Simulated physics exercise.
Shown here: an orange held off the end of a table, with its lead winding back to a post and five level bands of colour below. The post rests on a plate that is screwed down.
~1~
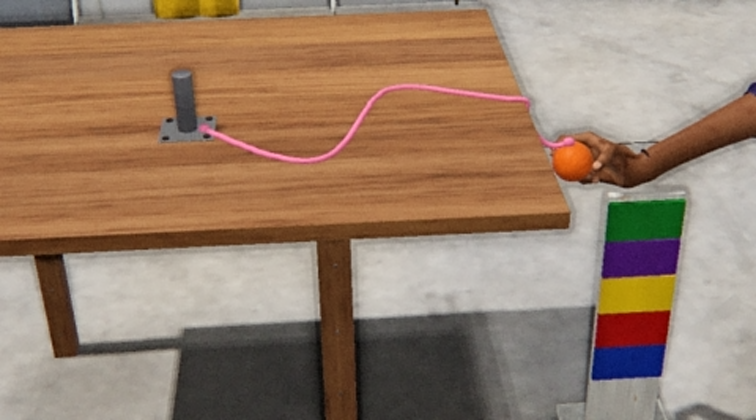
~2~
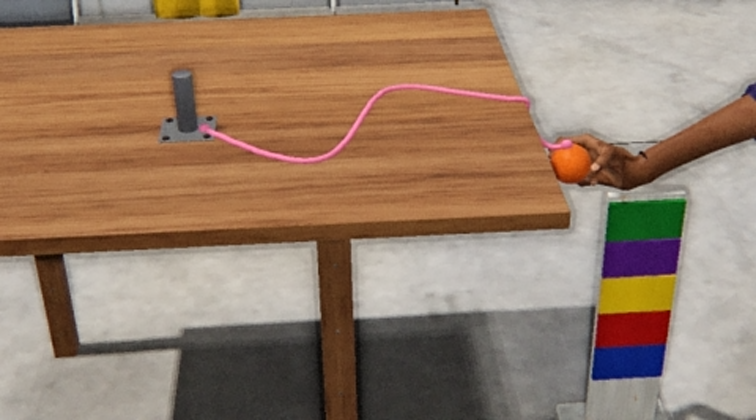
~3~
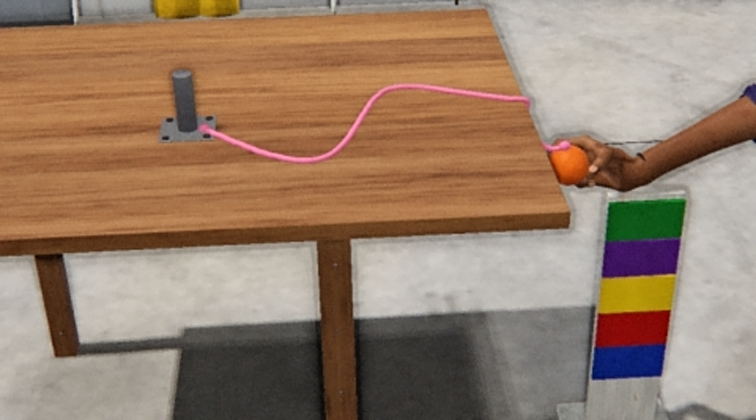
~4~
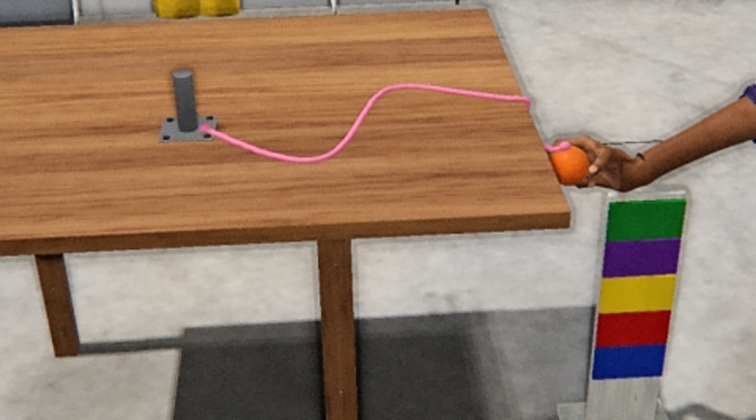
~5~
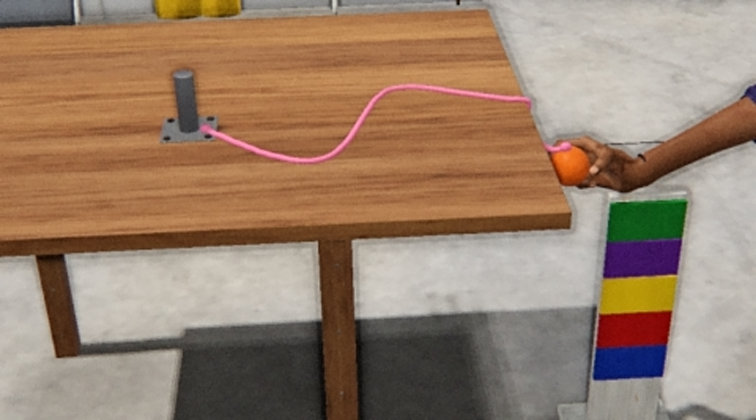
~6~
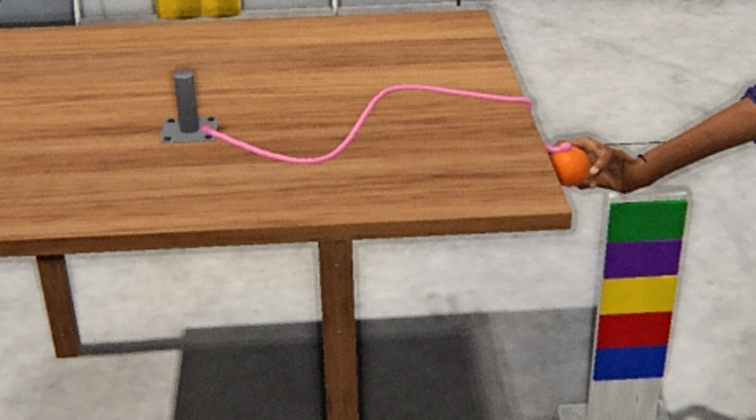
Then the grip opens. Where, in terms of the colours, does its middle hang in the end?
The yellow one.
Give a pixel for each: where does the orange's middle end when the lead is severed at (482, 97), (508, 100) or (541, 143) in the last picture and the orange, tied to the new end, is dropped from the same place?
Case by case: Close to (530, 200), (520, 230) and (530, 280).
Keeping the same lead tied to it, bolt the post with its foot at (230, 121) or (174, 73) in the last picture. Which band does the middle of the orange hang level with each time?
For the first spot, red; for the second, purple.
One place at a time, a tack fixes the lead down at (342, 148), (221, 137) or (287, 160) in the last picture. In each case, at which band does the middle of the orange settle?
Going through them one at a time, the answers are purple; yellow; purple.
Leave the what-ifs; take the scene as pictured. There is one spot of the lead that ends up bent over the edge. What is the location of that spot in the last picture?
Look near (401, 89).
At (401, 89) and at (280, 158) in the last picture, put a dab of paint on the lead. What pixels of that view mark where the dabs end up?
About (530, 117), and the other about (308, 124).
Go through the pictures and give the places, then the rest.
In the first frame, orange (572, 162); green (646, 222); purple (642, 260); yellow (637, 295); red (633, 330); blue (629, 363).
In the second frame, orange (570, 164); lead through (236, 143) (323, 159) (362, 117) (414, 87) (503, 99).
In the third frame, orange (568, 166).
In the fourth frame, orange (568, 166); lead through (237, 143) (323, 159) (363, 116) (414, 87) (503, 98).
In the fifth frame, orange (569, 167).
In the sixth frame, orange (569, 167); lead through (238, 144) (324, 160) (364, 117) (415, 88) (504, 99).
Soon after, orange near (496, 307); level with yellow.
After that, orange near (535, 307); level with yellow.
In the end, orange near (524, 312); level with yellow. Its middle rests at the yellow band.
